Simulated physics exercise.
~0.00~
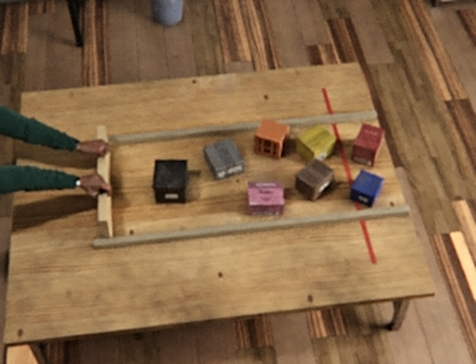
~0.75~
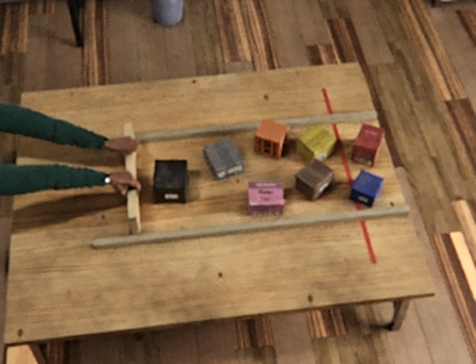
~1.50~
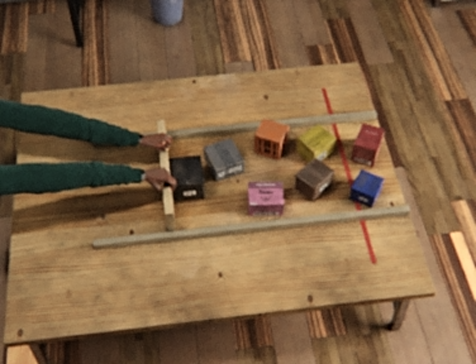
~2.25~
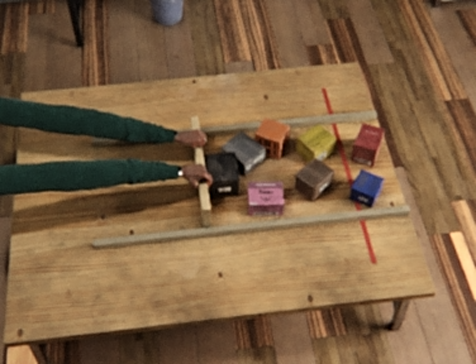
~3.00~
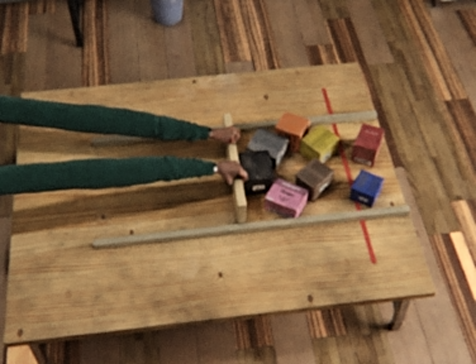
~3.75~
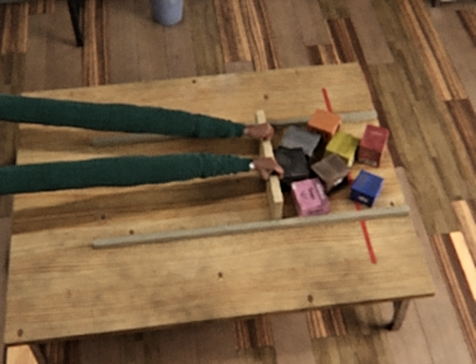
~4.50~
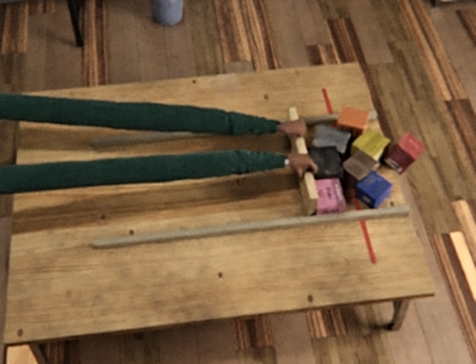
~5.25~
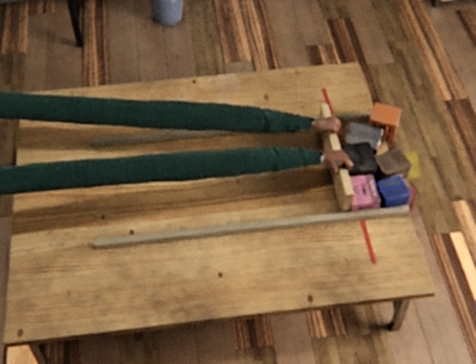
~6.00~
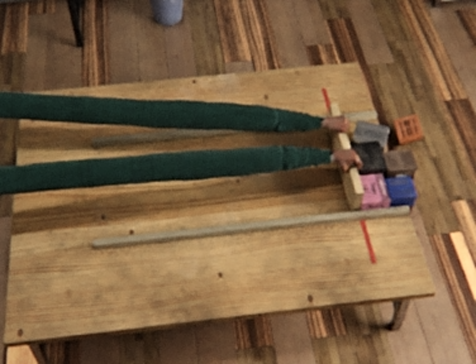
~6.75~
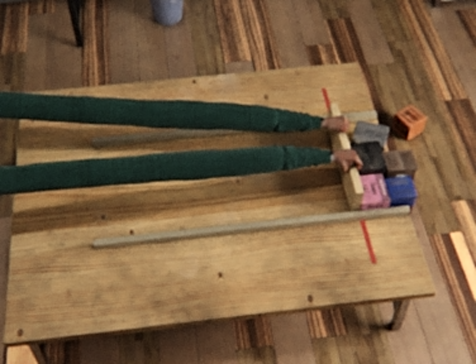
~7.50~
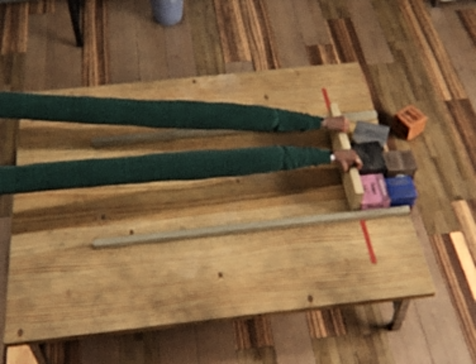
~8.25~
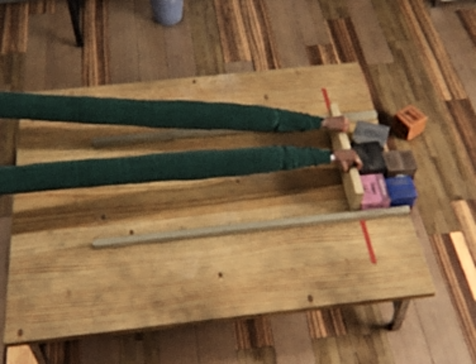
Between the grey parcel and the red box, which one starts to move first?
The grey parcel starts to move first. The red box stays still until later, when the pushed cluster closes up near the table's edge.
